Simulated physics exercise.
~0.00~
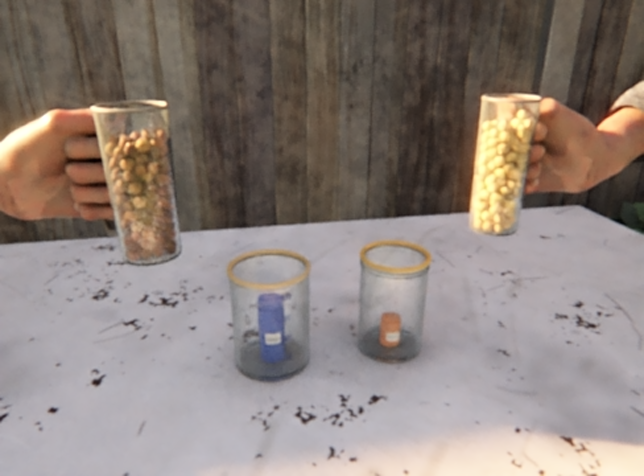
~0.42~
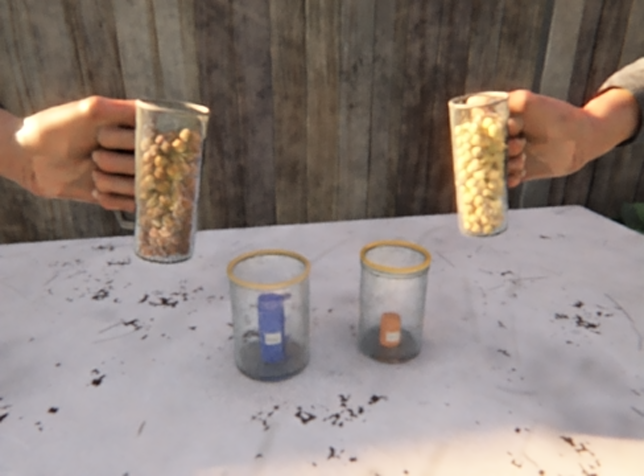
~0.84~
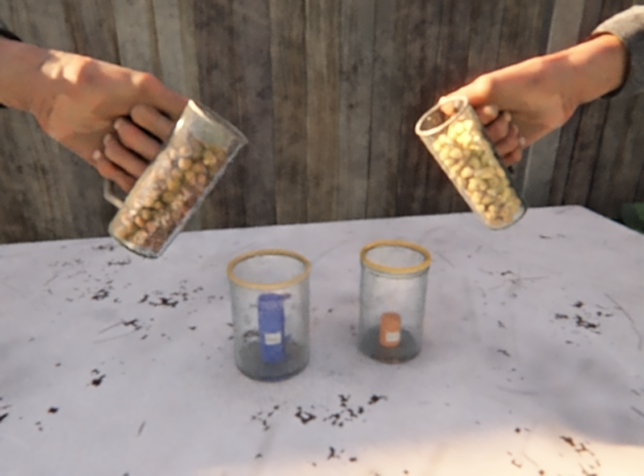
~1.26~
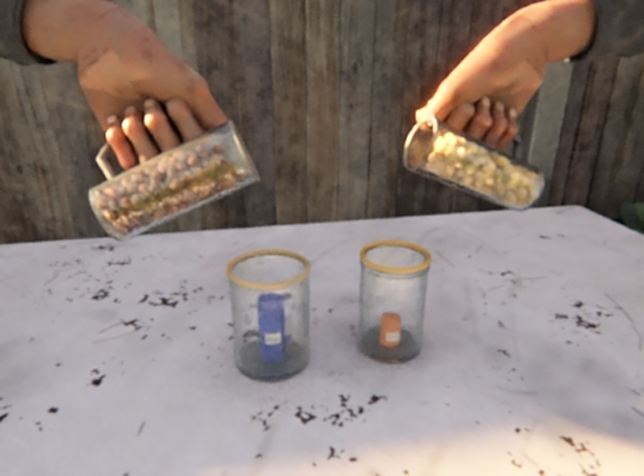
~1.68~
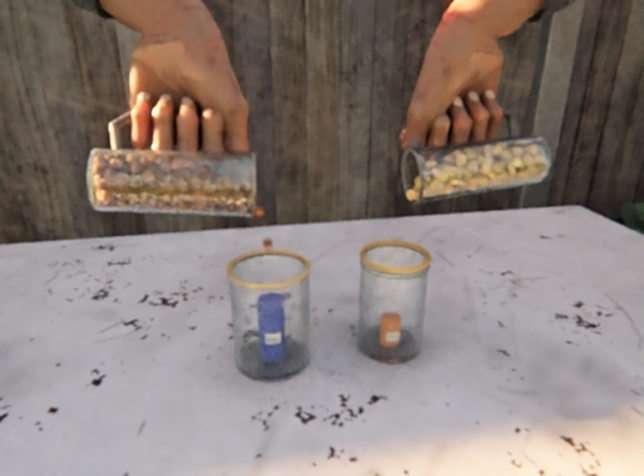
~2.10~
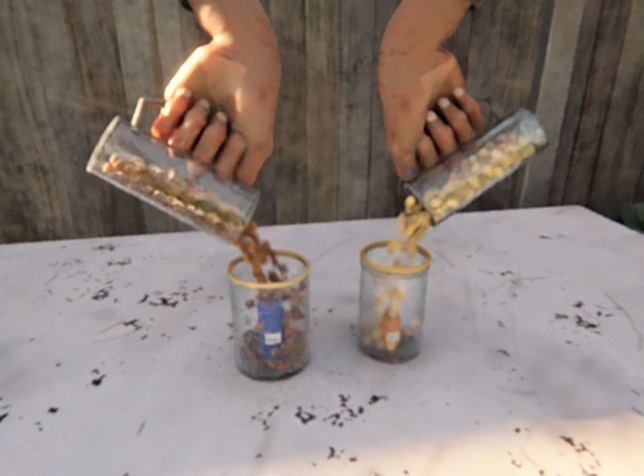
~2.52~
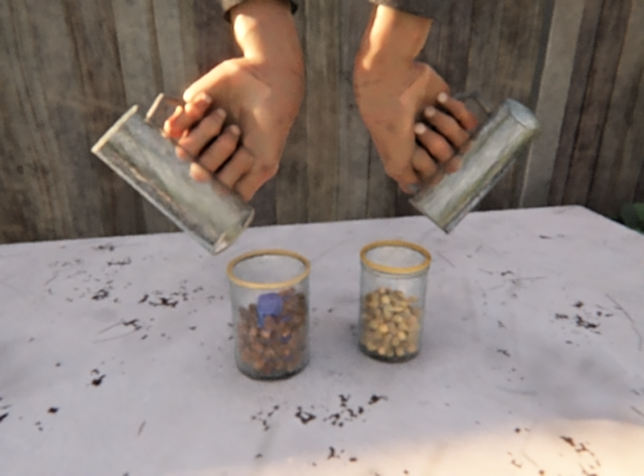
On a pale speckled table, two hands tipping mugs of nut-like pieces into glasses, leaving the blue object showing, the orange one buried.
